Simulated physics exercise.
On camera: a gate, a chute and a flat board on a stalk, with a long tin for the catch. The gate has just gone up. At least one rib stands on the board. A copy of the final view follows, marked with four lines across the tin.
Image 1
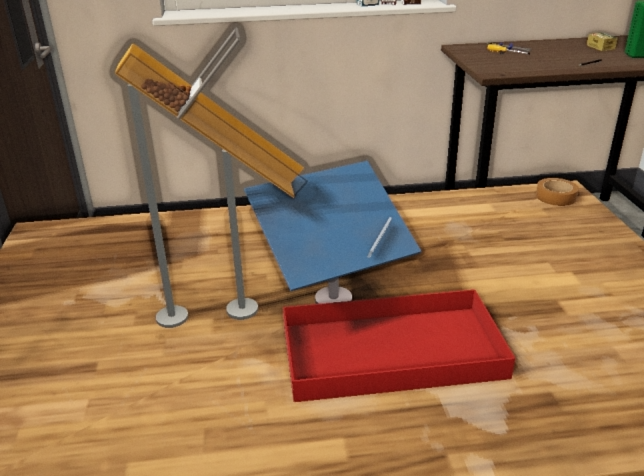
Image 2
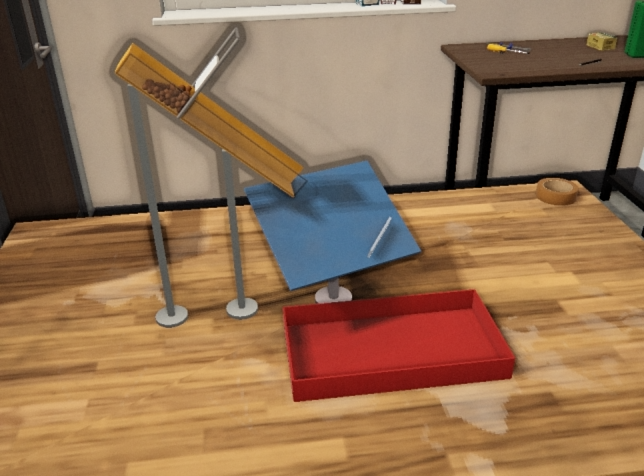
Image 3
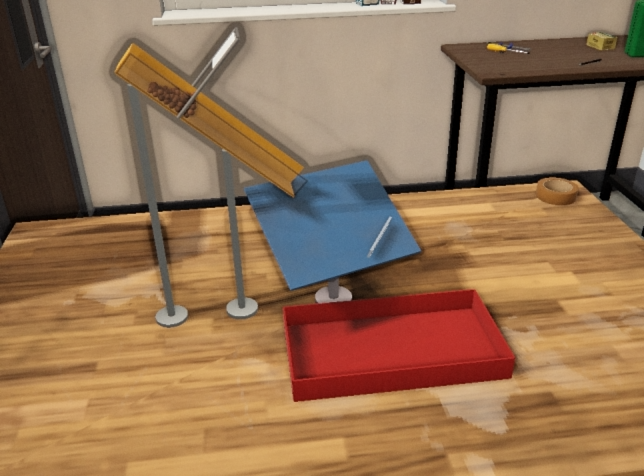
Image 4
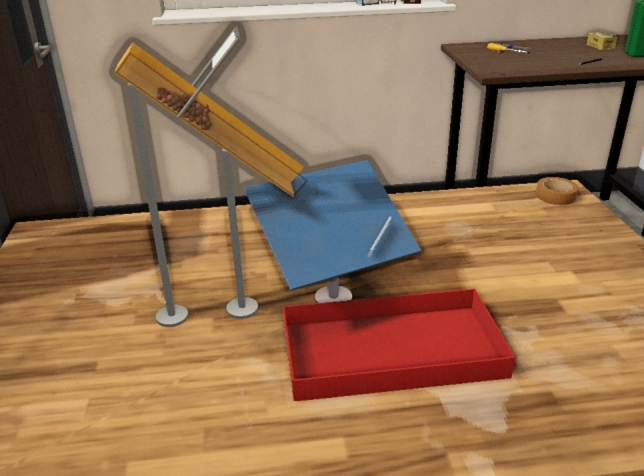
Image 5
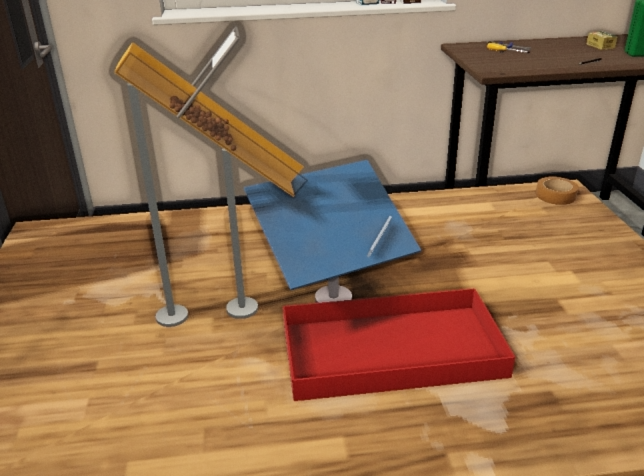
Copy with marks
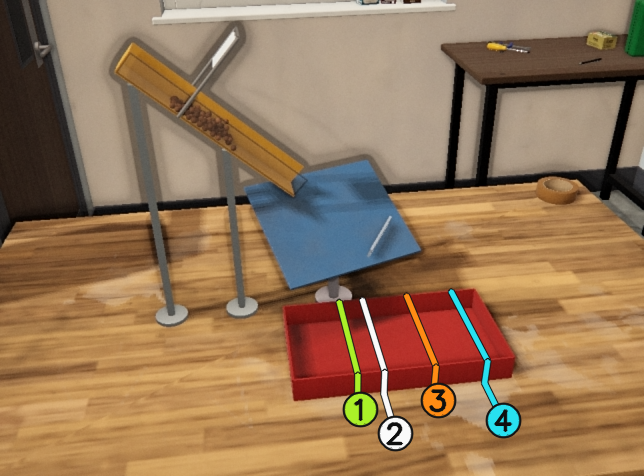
Small brown balls bunched near the top of a sloping yellow chute slid down and to the right beneath a raised gate, spreading out along it, while the blue board and empty red tin stayed still.
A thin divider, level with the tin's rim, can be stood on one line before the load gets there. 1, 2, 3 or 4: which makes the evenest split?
2 is best.
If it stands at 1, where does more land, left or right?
More lands on the right.
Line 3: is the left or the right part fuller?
More lands on the left.
On the marked copy, line 1 crosses the front rim at (357, 373); line 2 crosses the front rim at (384, 371); line 3 crosses the front rim at (435, 365); line 4 crosses the front rim at (487, 360).
With 1, of what is caught, none on the left of the divider, all on the right.
With 2, of what is caught, about half on the left of the divider, about half on the right.
With 3, of what is caught, nearly all on the left of the divider, a small part on the right.
With 4, of what is caught, all on the left of the divider, none on the right.
